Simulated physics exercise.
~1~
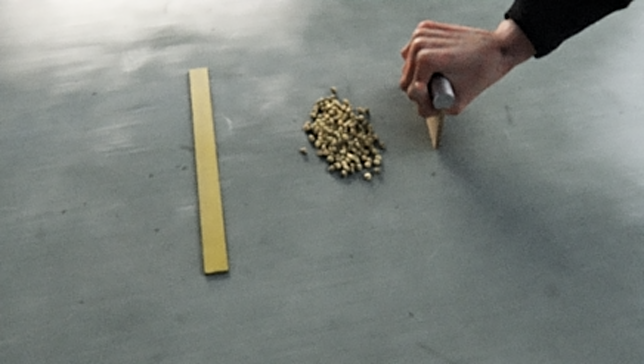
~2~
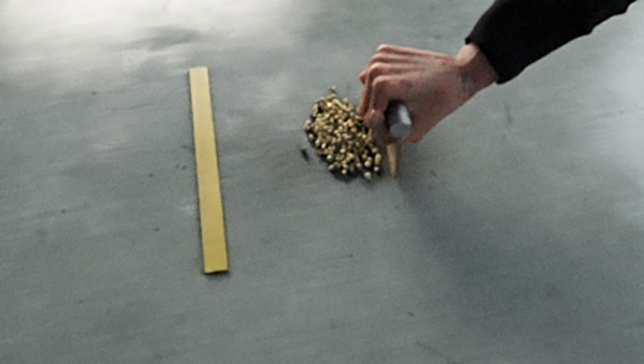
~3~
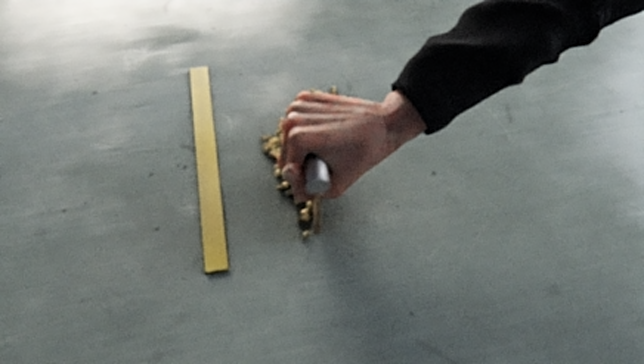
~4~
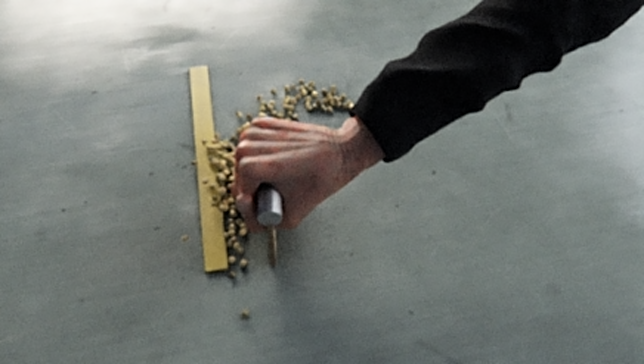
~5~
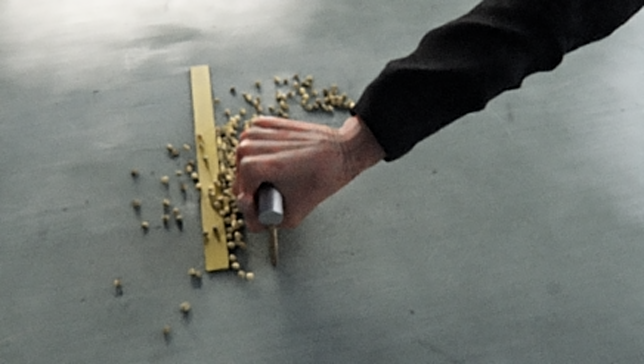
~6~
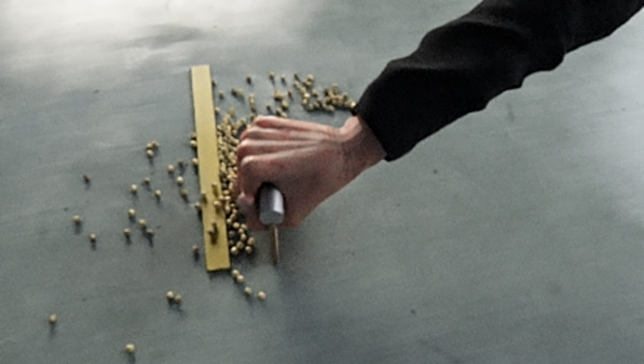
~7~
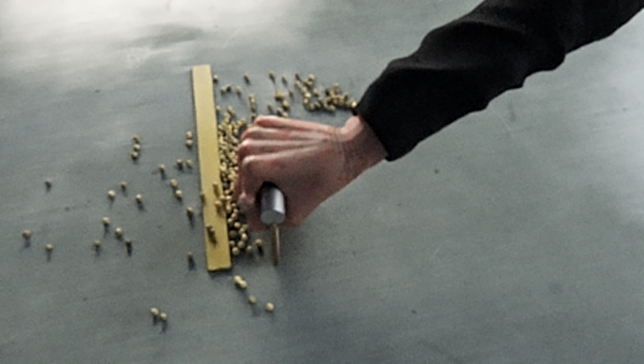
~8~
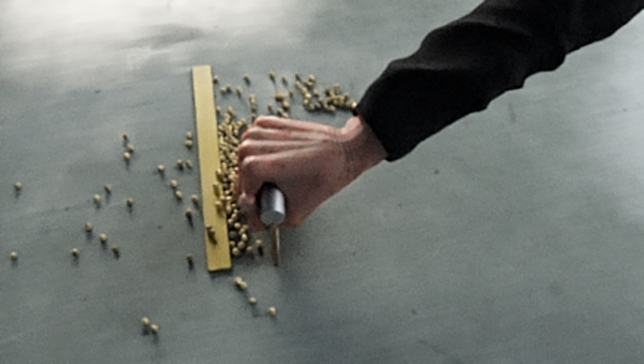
On a dull grey surface seen from above at a slant, by a slightly swaying camera, a flat yellow strip lies left of a small heap of yellowish beans. To the right, a hand in a black sleeve grips a scraper with a grey handle. The hand moves left and slightly down, reaches the heap and pushes it toward the strip. It stops just short of the strip, and many beans scatter past it across the surface to the left. At the end the hand stays still, with beans packed between it and the strip, some trailing behind above, and others resting scattered beyond.
